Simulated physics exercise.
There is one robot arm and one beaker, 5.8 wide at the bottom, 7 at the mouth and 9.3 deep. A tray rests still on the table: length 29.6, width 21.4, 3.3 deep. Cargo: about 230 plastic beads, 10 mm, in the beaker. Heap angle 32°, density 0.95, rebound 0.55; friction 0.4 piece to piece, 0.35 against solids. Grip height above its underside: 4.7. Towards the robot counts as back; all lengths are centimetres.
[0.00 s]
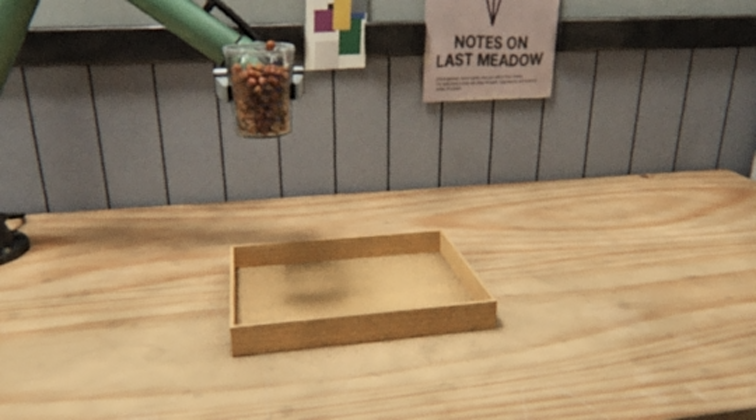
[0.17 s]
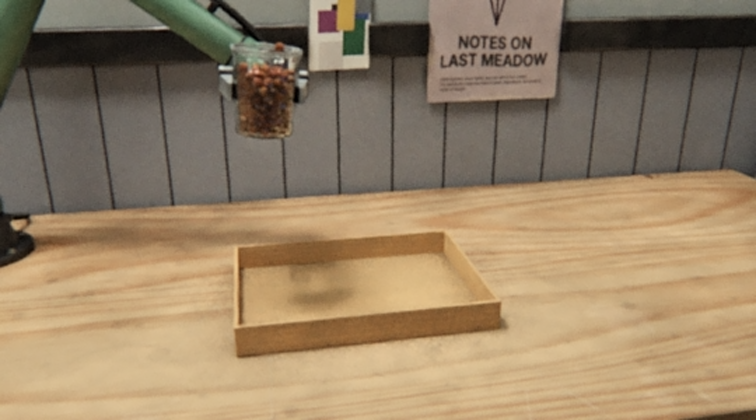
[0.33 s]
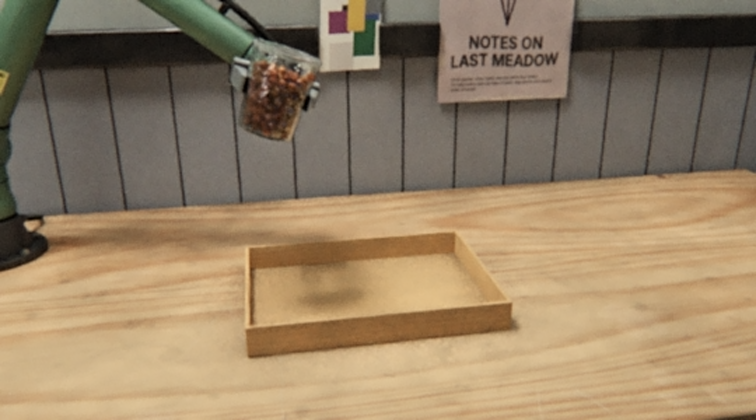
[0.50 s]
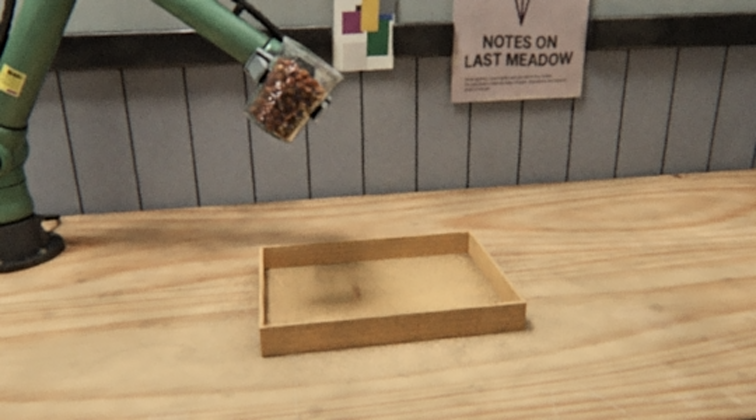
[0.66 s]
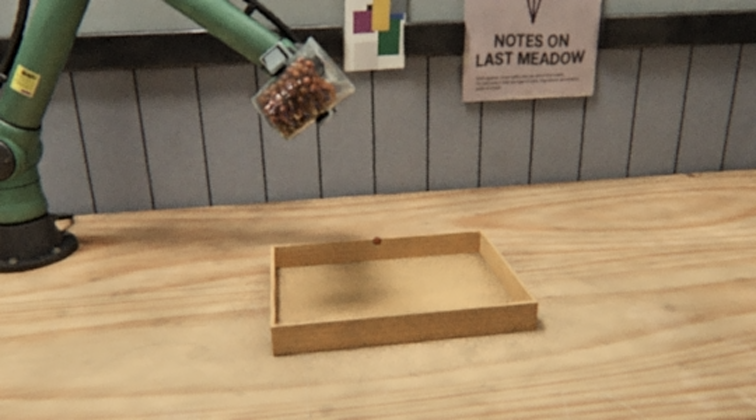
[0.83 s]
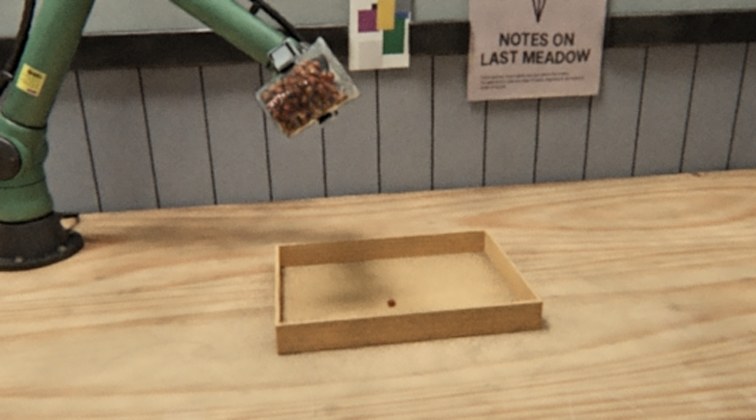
Green robot arm tilting a clear beaker of reddish-brown beads steadily toward the right above a shallow tray on a wooden table.
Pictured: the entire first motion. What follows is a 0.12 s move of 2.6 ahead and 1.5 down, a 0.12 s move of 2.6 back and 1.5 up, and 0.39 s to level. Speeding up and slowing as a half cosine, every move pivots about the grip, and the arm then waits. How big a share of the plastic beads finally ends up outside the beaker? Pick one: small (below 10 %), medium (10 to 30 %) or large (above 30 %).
Small.
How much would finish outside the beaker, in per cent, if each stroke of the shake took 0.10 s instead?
It would come to roughly 5 %.
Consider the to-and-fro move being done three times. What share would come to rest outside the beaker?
It would come to around 0 %.
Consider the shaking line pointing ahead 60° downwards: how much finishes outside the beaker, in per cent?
Roughly 0 per cent.
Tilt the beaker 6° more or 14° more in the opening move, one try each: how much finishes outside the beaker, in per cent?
About 5 and 10 per cent.
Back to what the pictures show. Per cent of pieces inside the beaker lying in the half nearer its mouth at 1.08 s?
Some 45 percent is in that half.
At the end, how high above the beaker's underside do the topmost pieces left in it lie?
Around 9.0 cm above the underside.
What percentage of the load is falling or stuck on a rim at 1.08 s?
0 per cent.
By 1.08 s, tilted 57° forward, highest piece 29 above the table; 230 in the beaker, 1 in the tray, 1 in flight or on a rim.
By 1.33 s, tilted 13° forward, highest piece 31 above the table; 227 in the beaker, 5 in the tray.
By 1.66 s, level, highest piece 31 above the table; 227 in the beaker, 5 in the tray.
By 2.71 s, level, highest piece 31 above the table; 227 in the beaker, 5 in the tray.
Final count, 227 in the beaker, 5 in the tray. That is 2 % outside the beaker.
